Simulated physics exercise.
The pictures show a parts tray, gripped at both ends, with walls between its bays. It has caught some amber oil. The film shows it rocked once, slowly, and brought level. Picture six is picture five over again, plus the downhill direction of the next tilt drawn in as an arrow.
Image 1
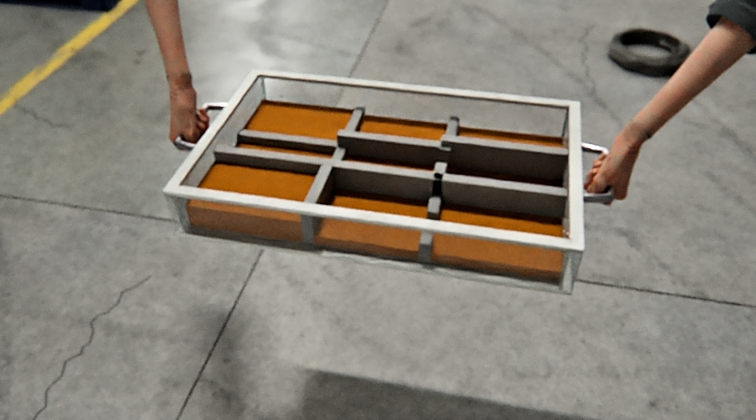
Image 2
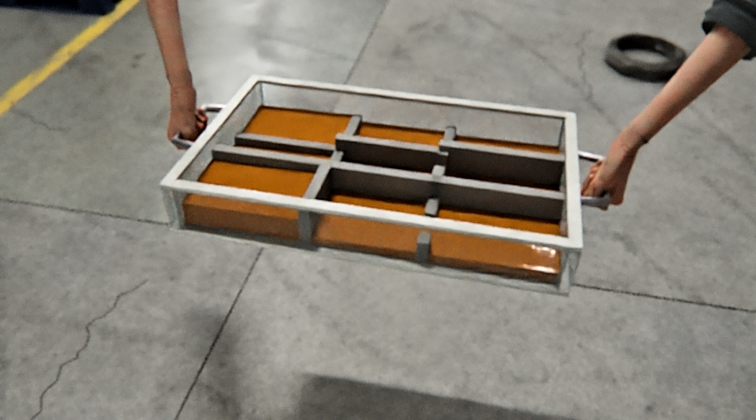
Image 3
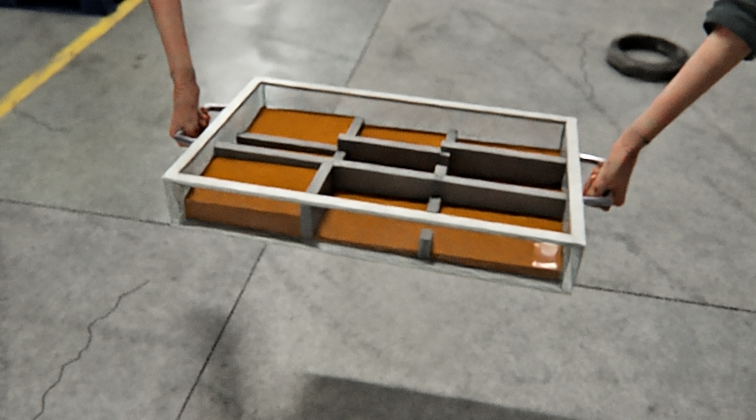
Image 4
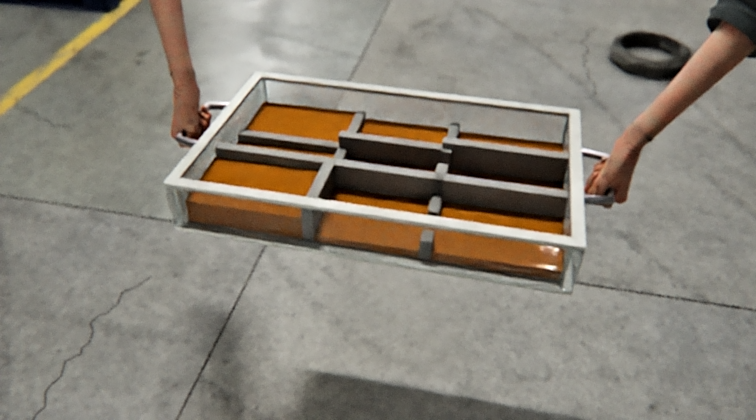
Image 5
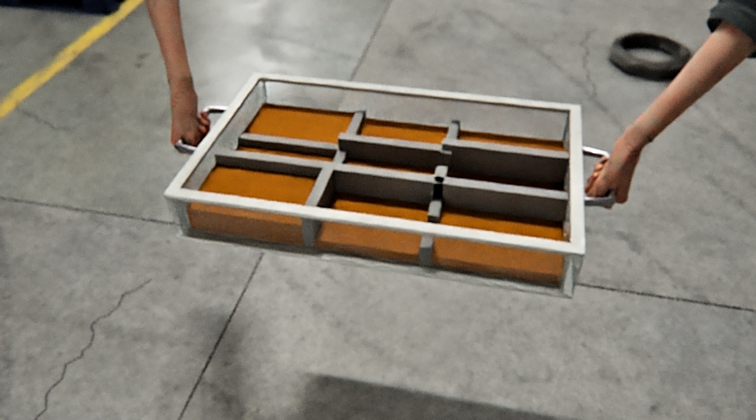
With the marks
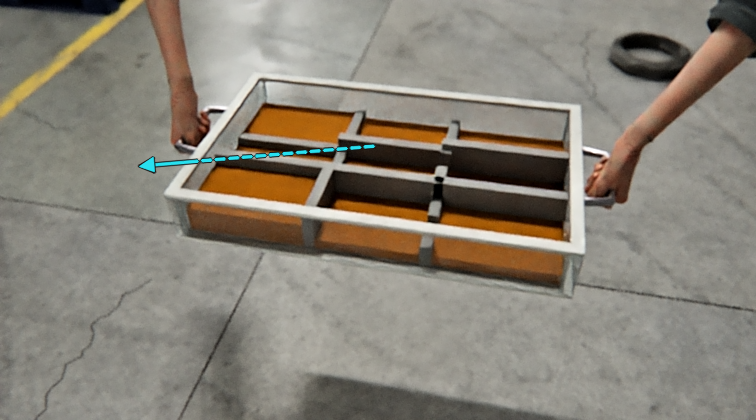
On a concrete floor, two hands holding a divided tray of amber liquid, tilting it slightly, then bringing it level again.
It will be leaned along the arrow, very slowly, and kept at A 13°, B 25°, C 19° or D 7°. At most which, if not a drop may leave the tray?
Choose A.
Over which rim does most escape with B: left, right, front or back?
Over the left one.
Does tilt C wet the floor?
Yes, it does.
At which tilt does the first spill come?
The answer is C.
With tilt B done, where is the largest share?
It is the front left one.
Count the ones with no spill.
Two.
The arrow ends at (144, 165).
If A is chosen, nothing spills; the front left bay holds the most.
If B is chosen, about 38 % goes over the rim.
If C is chosen, about 11 % goes over the rim.
If D is chosen, nothing spills; the front left bay holds the most.
